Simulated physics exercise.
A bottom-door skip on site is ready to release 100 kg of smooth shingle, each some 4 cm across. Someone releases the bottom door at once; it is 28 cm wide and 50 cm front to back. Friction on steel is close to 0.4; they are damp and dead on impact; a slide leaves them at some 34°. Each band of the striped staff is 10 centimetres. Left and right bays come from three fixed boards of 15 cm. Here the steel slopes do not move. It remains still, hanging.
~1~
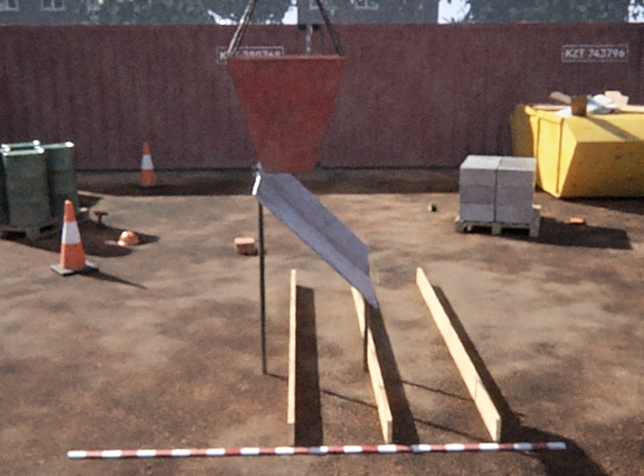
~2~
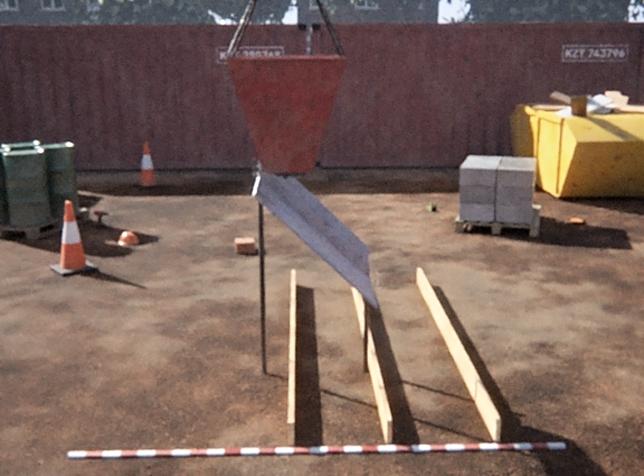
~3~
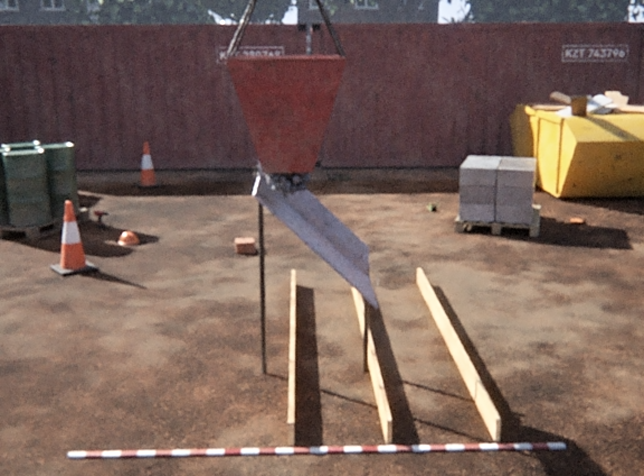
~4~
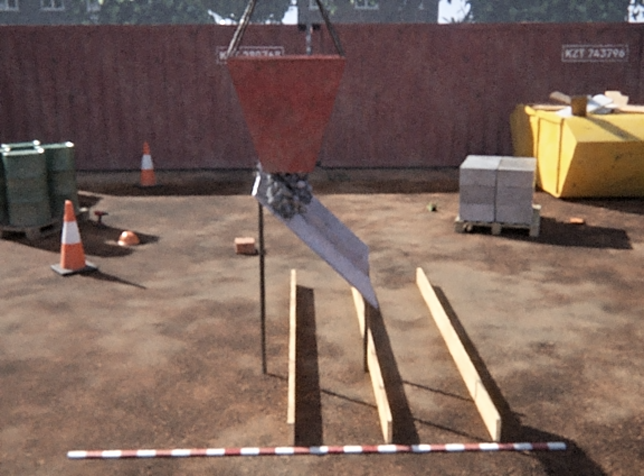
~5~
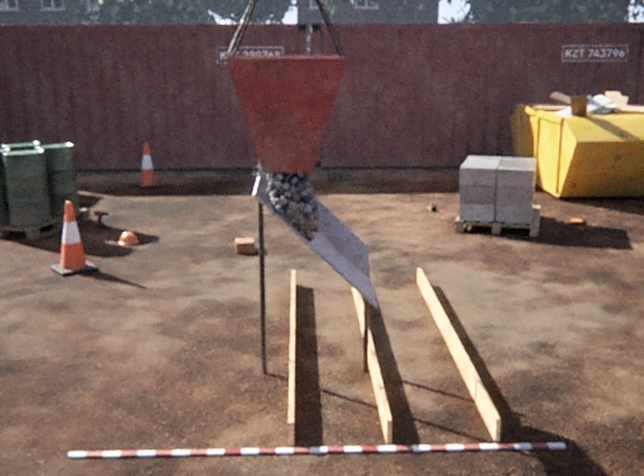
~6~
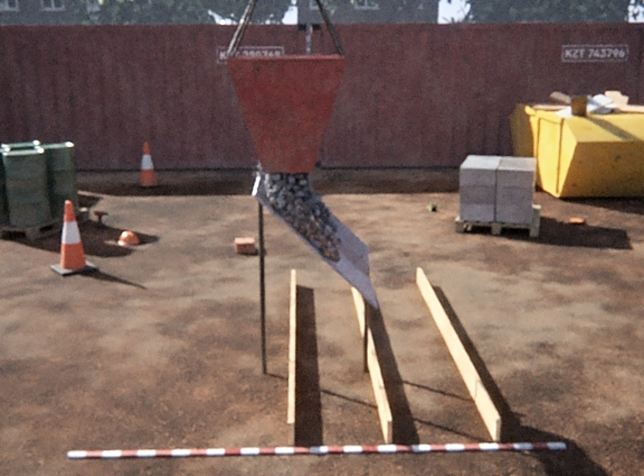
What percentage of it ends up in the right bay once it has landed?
About 93 per cent.
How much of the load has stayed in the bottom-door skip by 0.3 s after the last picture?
Roughly 0 percent, give or take.
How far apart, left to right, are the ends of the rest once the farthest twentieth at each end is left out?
Roughly 60 cm.
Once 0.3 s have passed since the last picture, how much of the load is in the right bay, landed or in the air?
By then I'd say close to 35 per cent.
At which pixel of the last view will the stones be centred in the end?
Near (447, 390).
Then, 0.3 s after the last picture, 0 % in the bottom-door skip, 59 % on the steel, 5 % falling or lying in the left bay, 36 % falling or lying in the right bay; the stones farthest right are at (463, 392).
Then, 0.8 s after the last picture, 0 % in the bottom-door skip, 2 % on the steel, 2 % falling or lying in the left bay, 93 % falling or lying in the right bay, 3 % falling or lying right of the bays; the stones farthest right are at (518, 389).
Then, 1.4 s after the last picture, 0 % in the bottom-door skip, 93 % falling or lying in the right bay, 7 % falling or lying right of the bays; the stones farthest right are at (616, 389).
Then, 2.2 s after the last picture, 0 % in the bottom-door skip, 93 % falling or lying in the right bay, 7 % falling or lying right of the bays.
Then, 4.2 s after the last picture, 0 % in the bottom-door skip, 93 % in the right bay, 7 % right of the bays.
